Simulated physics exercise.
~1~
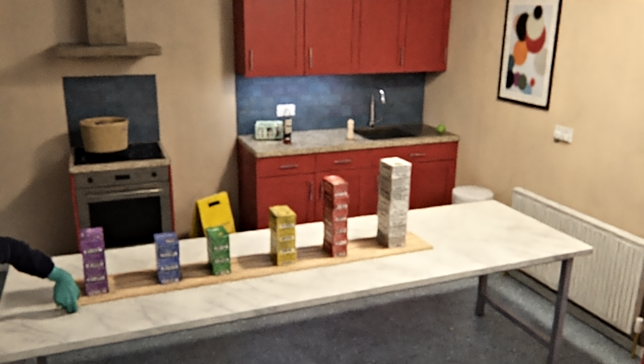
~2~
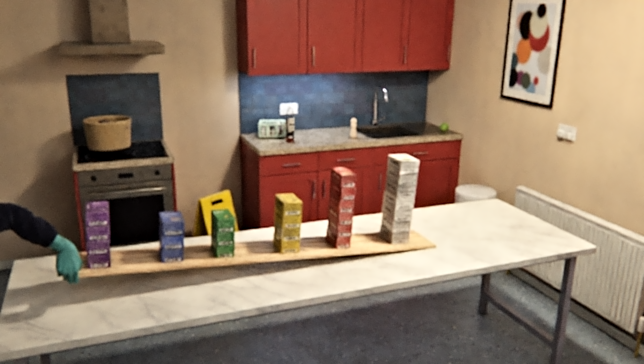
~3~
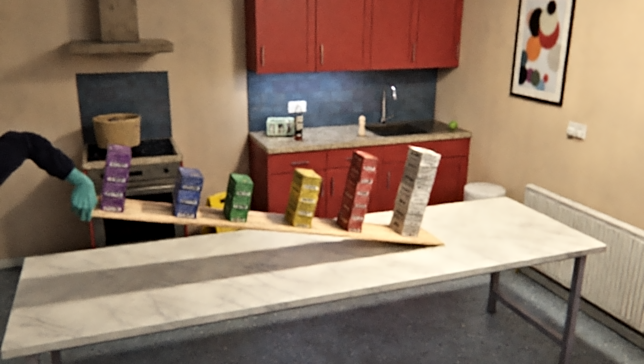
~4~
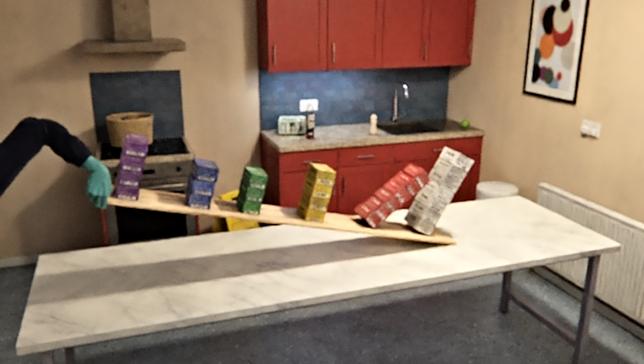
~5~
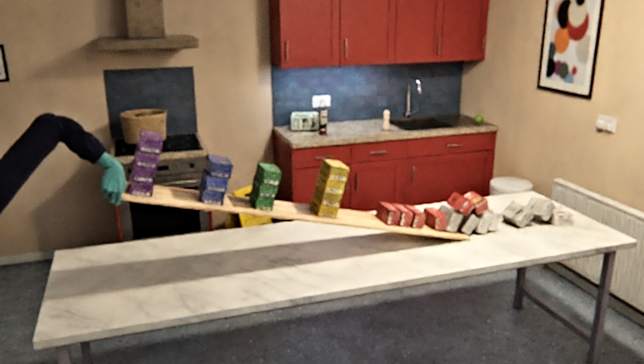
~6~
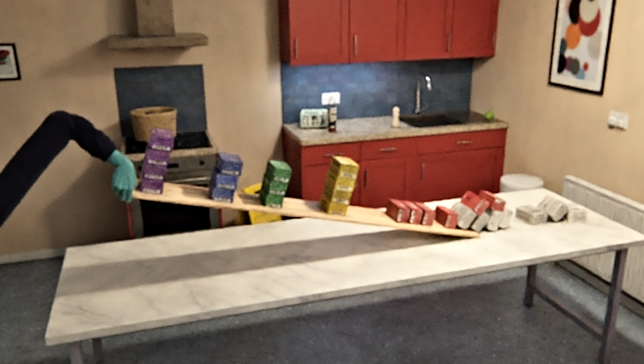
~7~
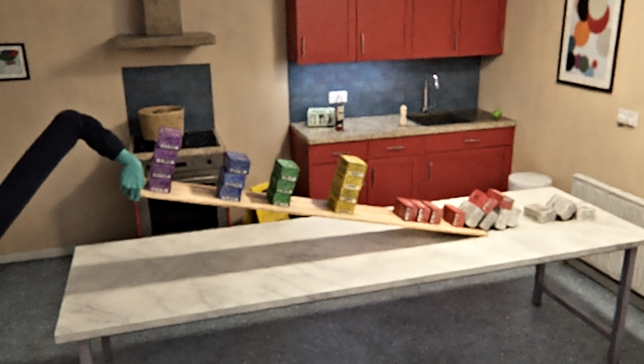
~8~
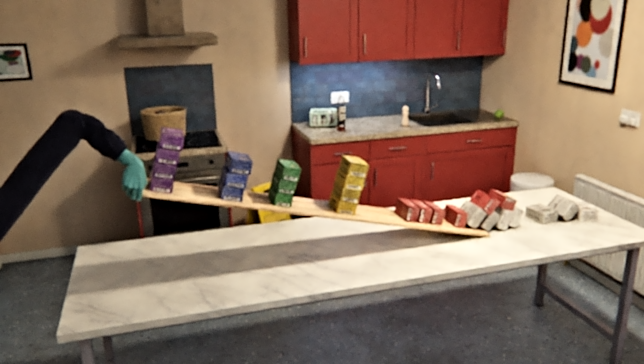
The video shows a gloved hand slowly lifting the left end of a board holding six coloured columns of packets on a kitchen table. The red and pale columns topple rightward, scattering packets across the board and tabletop, while the purple, blue, green and yellow ones stay standing, tilted.
